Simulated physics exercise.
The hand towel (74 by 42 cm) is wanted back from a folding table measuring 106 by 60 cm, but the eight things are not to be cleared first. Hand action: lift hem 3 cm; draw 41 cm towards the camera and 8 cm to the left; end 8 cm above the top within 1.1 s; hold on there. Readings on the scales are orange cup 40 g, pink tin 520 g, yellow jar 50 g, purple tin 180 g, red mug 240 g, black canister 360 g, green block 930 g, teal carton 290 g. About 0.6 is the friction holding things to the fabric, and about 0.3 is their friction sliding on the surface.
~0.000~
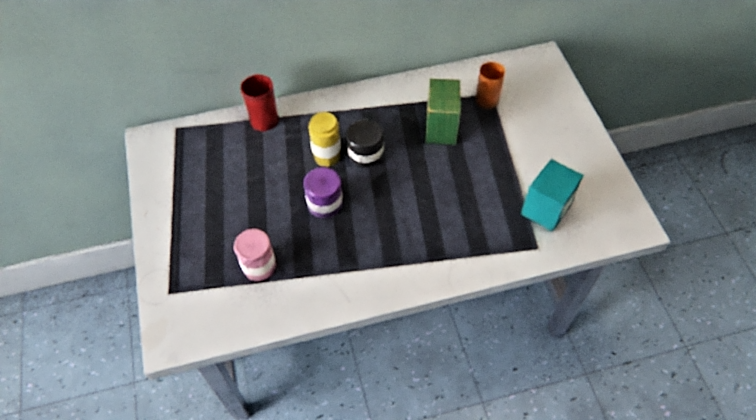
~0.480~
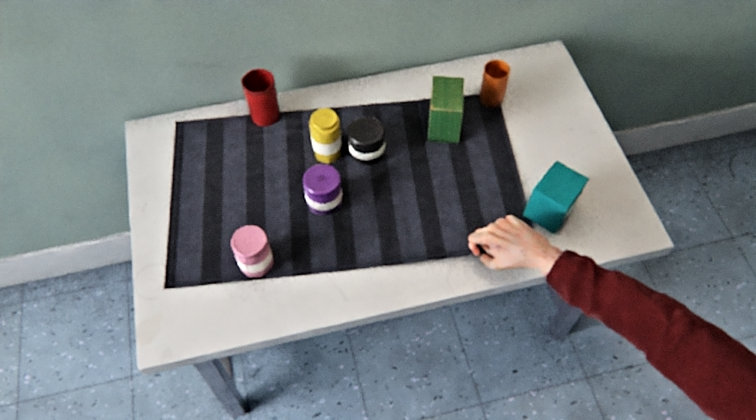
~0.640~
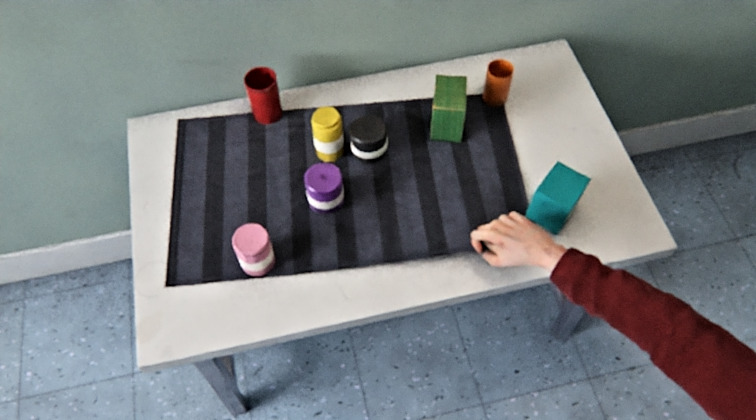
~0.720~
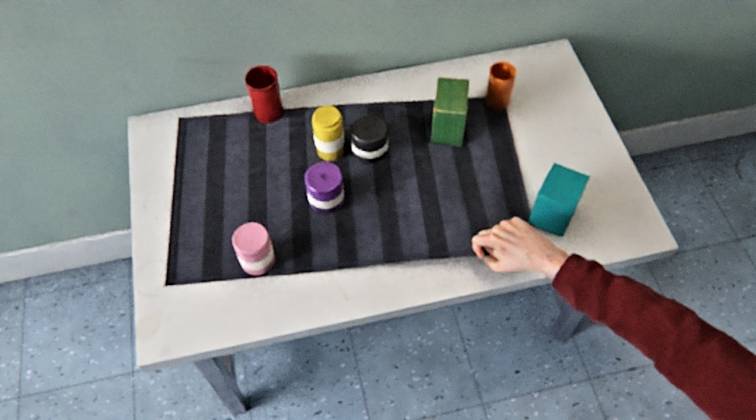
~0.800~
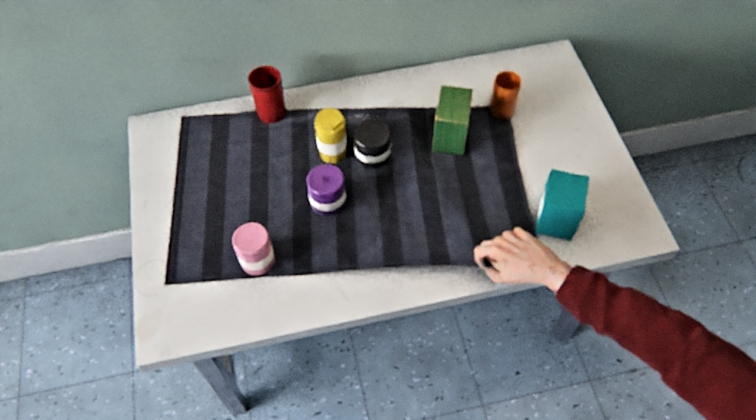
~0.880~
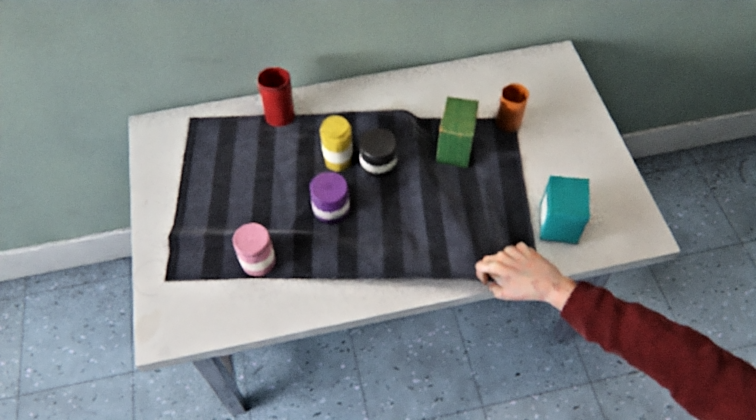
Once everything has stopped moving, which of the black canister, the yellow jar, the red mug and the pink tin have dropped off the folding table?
The black canister has dropped off, the yellow jar has dropped off, the red mug is still on it, the pink tin has dropped off.
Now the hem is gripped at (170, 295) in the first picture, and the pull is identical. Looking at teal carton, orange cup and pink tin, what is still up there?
Done that way, the teal carton holds its spot, the orange cup holds its spot, and the pink tin ends up off the top.
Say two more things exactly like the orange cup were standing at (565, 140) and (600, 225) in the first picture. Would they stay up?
Log, listed order - kept / kept.
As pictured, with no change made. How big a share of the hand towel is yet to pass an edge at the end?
Some 0 per cent of it.
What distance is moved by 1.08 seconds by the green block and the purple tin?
Estimate: Green block near 20 cm, purple tin near 10 cm.
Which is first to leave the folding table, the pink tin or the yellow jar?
First: Pink.
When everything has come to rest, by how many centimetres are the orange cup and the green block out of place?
Orange cup: Off the top; green block: Over the edge.
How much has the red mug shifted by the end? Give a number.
The red mug ends 10 cm from where it began.
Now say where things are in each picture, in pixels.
In the first frame, shows, black canister (365, 133); yellow jar (323, 122); red mug (257, 86); pink tin (252, 244); hand towel corners (169, 294) (176, 128) (538, 249).
In the second frame, shows, hand towel corners (165, 289) (176, 122); grip (479, 253).
In the third frame, shows, hand towel corners (166, 287) (178, 120); grip (482, 250).
In the fourth frame, shows, orange cup (503, 71); green block (452, 95); hand towel corners (165, 286) (179, 118); grip (483, 256).
In the fifth frame, shows, black canister (372, 133); teal carton (568, 190); orange cup (508, 81); hand towel corners (165, 285) (182, 117); grip (485, 266).
In the sixth frame, shows, black canister (378, 143); yellow jar (335, 126); red mug (273, 80); pink tin (251, 238); hand towel corners (165, 281) (190, 118); grip (487, 282).
After 1.1 s, 90 % of the hand towel is still over the top; black canister 15 cm off its start, yellow jar 13 cm off its start, red mug 7 cm off its start.
After 1.3 s, 75 % of the hand towel is still over the top; black canister 28 cm off its start, yellow jar 24 cm off its start, pink tin 11 cm off its start.
After 1.5 s, 55 % of the hand towel is still over the top; black canister 39 cm off its start at (461, 280), yellow jar 34 cm off its start at (427, 237), pink tin 18 cm off its start at (306, 306).
After 1.7 s, 10 % of the hand towel is still over the top; black canister over the edge, yellow jar 45 cm off its start, pink tin over the edge.
After 3.3 s, 0 % of the hand towel is still over the top; black canister over the edge, yellow jar over the edge, pink tin over the edge, red mug 10 cm off its start at (304, 93).
